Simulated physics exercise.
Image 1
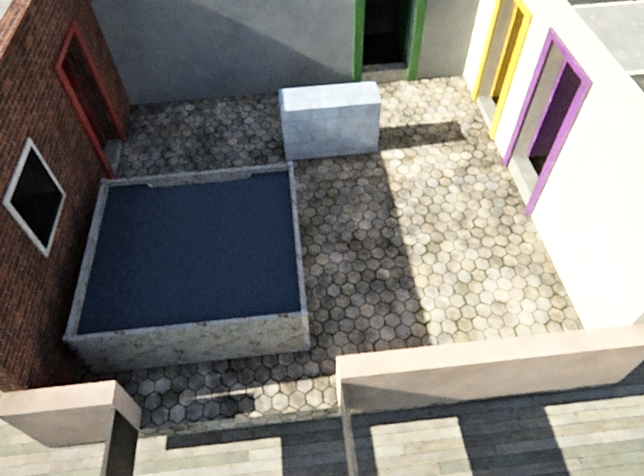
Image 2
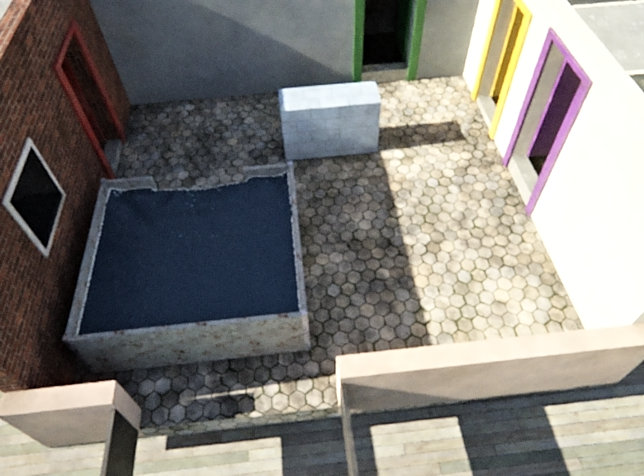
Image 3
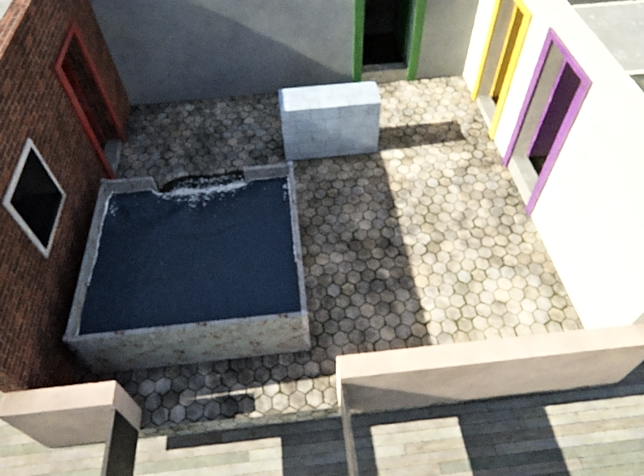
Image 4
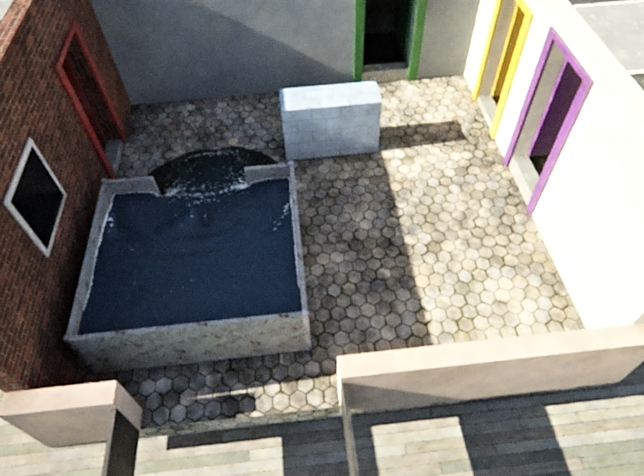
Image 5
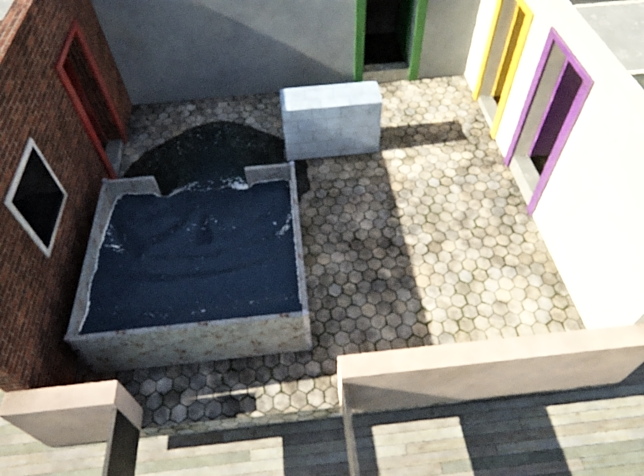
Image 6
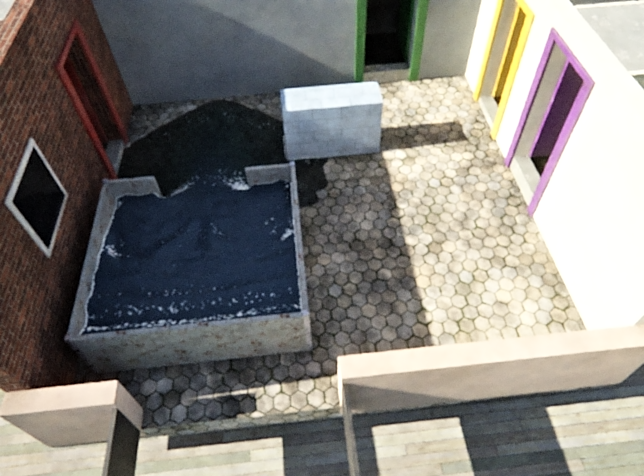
To begin with, a raised tank of dark water sits still in a paved courtyard with red, green, yellow and purple door surrounds. Then a section of its far wall opens and water pours through, spreading darkly across the paving behind it, reaching the red doorway and passing the pale block.
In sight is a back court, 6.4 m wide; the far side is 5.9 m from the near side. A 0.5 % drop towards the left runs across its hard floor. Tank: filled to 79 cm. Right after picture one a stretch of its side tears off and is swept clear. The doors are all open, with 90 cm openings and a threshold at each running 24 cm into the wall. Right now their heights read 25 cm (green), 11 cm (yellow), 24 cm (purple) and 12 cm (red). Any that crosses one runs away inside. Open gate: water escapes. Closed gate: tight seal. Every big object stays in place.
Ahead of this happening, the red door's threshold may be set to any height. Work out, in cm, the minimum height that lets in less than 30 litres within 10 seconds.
I would say 24 cm.
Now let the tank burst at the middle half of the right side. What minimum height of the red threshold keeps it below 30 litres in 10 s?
A height of around 13.0 cm.
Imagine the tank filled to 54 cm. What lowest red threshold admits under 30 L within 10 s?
The step needs to be some 16 cm.
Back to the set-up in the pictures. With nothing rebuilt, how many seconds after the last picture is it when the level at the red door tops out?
At about 3.0 s.
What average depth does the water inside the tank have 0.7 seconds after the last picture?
Mean depth: Approx. 56 cm.
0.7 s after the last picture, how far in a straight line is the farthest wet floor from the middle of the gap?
Front distance: Approx. 3.4 m.
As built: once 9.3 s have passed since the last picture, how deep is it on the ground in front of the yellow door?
It comes to about 14.0 centimetres deep.
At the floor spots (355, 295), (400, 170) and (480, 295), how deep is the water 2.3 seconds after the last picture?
In that order: 0, 2 and 0 cm.
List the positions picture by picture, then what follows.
In the first frame, the tank at (194, 244) is whole and still, 79 cm deep; the red door at (96, 114) is dry.
In the second frame, water pours out on the far side and has run 0.3 m, to a hidden place; about 12 cm deep outside, 79 cm at the back.
In the third frame, the gap is on the far side, the front 0.8 m out at a hidden place; the back of the tank holds 79 cm.
In the fourth frame, the front is at (191, 155), 1.4 m from the gap on the far side; 2.6 m2 of floor is wet, 79 cm left at the back.
In the fifth frame, the gap is on the far side, the front 2.1 m out at (204, 127); the back of the tank holds 77 cm.
In the sixth frame, the front is at (213, 104), 2.8 m from the gap on the far side; 6.6 m2 of floor is wet, 69 cm left at the back; water is at the red door at (98, 114).
Then, 0.7 s after the last picture water covers 30 % of the floor, deepest (55 cm) near (143, 109); 15 cm at the red door, 0 litres in over its 12 cm threshold.
Then, 2.3 s after the last picture water covers 50 % of the floor, deepest (36 cm) near (187, 142); 27 cm at the red door, 55 litres in over its 12 cm threshold.
Then, 9.3 s after the last picture water covers 95 % of the floor, deepest (16 cm) near (67, 416); 12 cm at the red door, 267 litres in over its 12 cm threshold.
At the red door as built, the water peaked near 28 cm, 3.1 s after the last picture.
With a threshold of 20 cm, 80 litres would have come in within the 10 s; with 27.5 cm, 11 litres. So under 30 litres takes about 24 cm.
